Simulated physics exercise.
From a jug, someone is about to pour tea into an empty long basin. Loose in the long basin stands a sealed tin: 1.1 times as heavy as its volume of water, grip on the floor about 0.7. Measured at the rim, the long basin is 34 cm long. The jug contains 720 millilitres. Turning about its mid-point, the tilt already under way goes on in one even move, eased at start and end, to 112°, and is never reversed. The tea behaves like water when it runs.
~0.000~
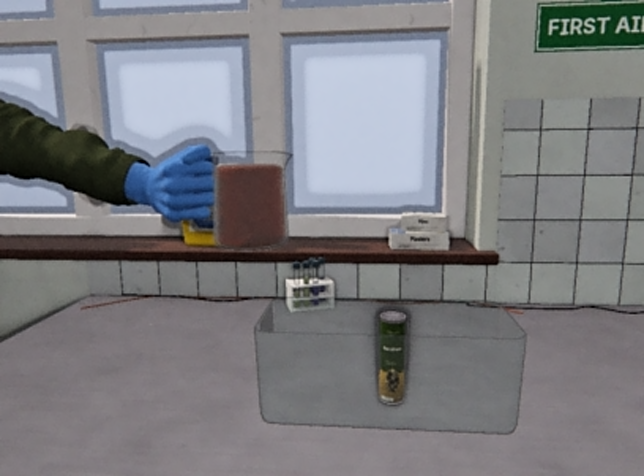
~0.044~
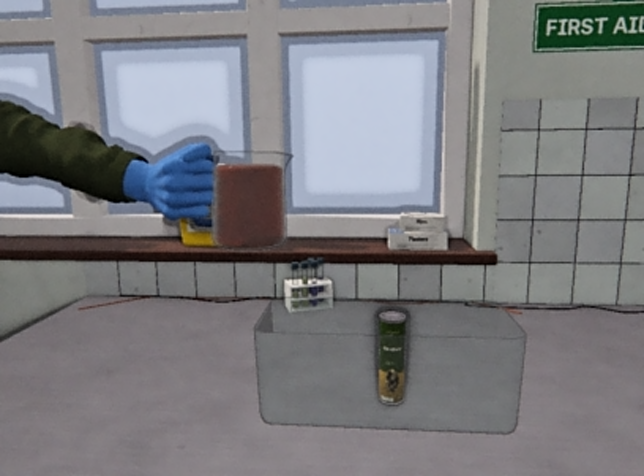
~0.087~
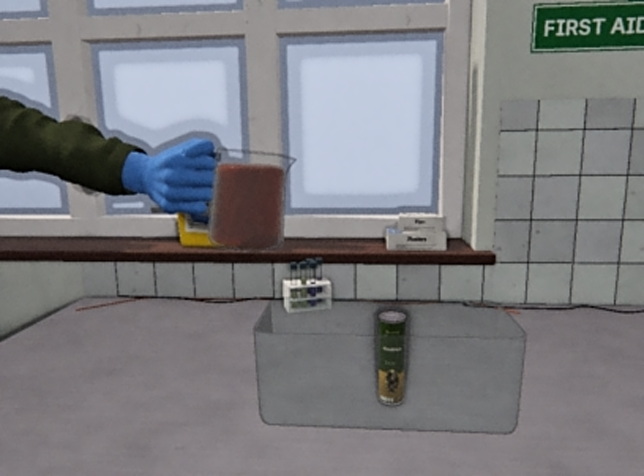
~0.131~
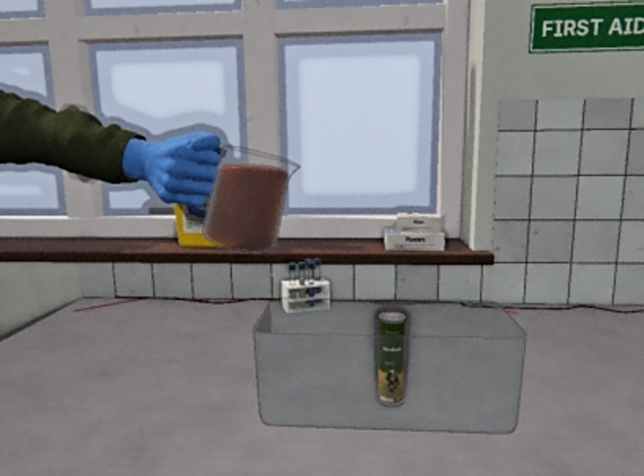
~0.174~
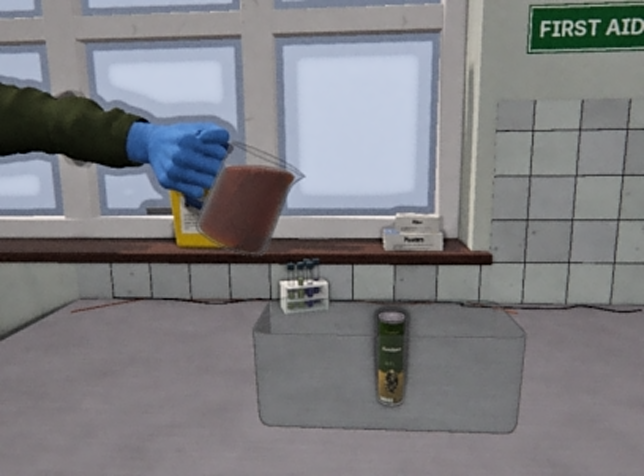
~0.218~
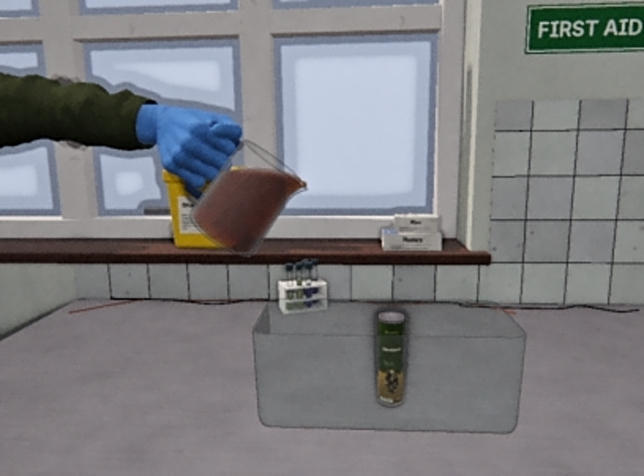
At the start, a blue-gloved hand holds a clear jug of reddish-brown liquid upright, above and to the left of a clear basin with a green tin in it. The hand then tilts the jug to the right, slowly at first and then further, and the liquid shifts toward the spout.
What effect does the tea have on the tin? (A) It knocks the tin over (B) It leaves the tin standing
It leaves the tin standing.
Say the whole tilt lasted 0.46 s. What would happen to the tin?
Holds steady.
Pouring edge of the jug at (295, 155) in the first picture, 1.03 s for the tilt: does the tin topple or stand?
Then the tin remains standing.
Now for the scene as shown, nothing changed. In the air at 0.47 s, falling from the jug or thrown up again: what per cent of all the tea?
Some 30 % is the figure.
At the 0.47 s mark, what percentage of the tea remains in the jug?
About 58 per cent.
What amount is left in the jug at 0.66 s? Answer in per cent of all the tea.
Roughly 16 percent remains.
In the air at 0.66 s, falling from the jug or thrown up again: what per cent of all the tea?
Close to 20 %.
After 0.47 s the tilt is 105° and 59 per cent is still to pour; the tin stands where it began.
After 0.66 s the tilt is 112° and 16 per cent is still to pour; the tin stands where it began.
After 0.85 s the tilt is 112° and 2 per cent is still to pour; the tin stands where it began.
After 1.06 s the tilt is 112° and 0 per cent is still to pour; the tin stands where it began.
In the end the tin stands where it began.
